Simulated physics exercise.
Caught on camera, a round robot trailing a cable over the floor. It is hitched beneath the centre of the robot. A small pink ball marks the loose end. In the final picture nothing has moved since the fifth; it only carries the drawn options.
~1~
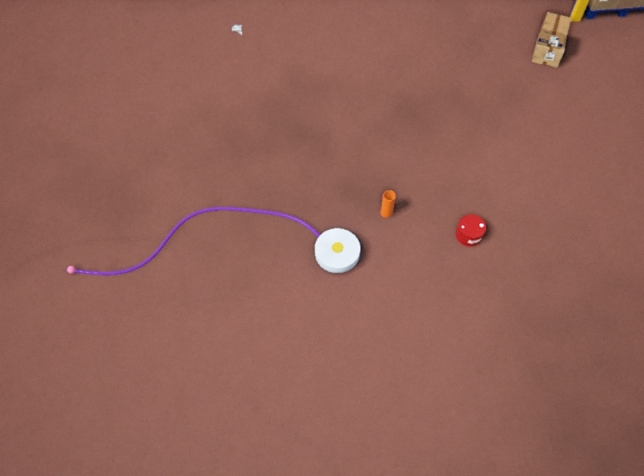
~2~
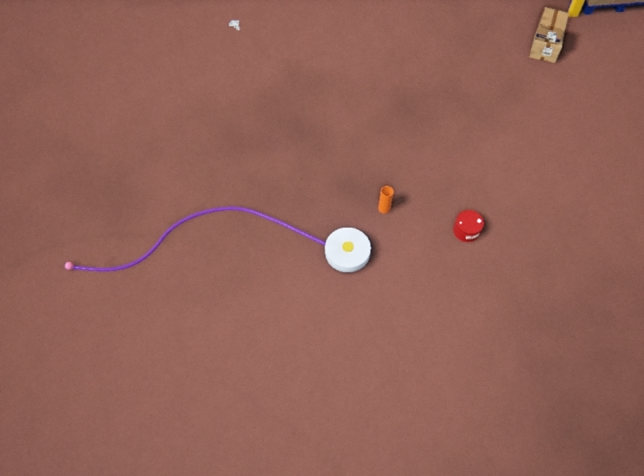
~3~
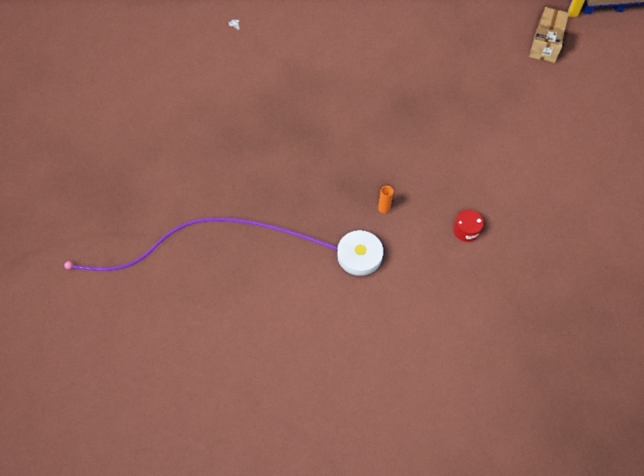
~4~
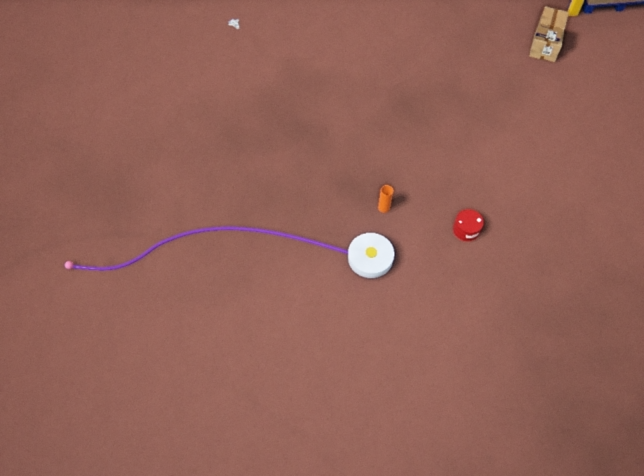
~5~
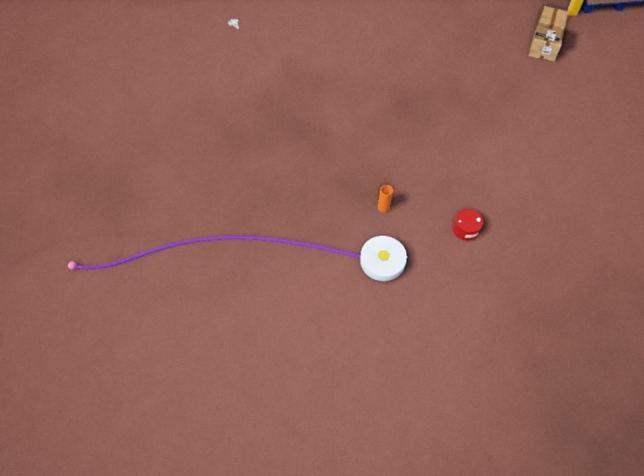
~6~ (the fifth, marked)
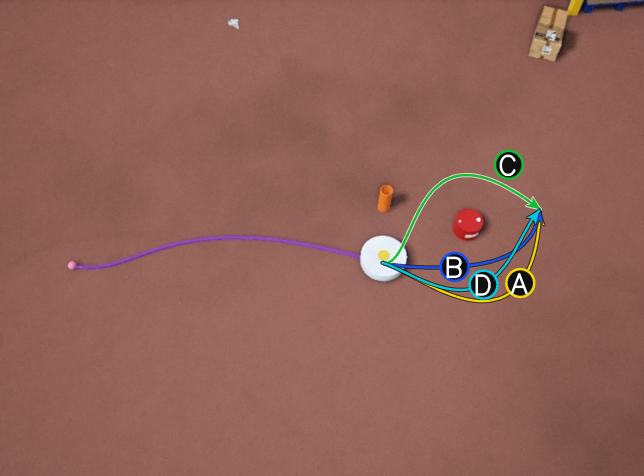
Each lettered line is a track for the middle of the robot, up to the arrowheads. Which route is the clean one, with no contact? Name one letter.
Only A misses them all.
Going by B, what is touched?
It meets the red tub.
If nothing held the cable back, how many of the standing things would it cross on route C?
In all, one.
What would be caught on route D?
The red tub.
On the marked copy, A from (382, 263) via (500, 298) to (540, 212); B from (382, 263) via (482, 264) to (540, 209); C from (382, 263) via (442, 183) to (540, 209); D from (382, 263) via (488, 282) to (539, 210).
With A. Early on, robot (470, 296), middle of the cable (307, 268), free end (152, 256).
Further on, robot (534, 257), middle of the cable (375, 278), free end (220, 259).
At the end, robot (542, 205), middle of the cable (405, 265), free end (251, 263); nothing has been touched.
As for the rest, B meets the red tub; C meets the orange post; D meets the red tub.
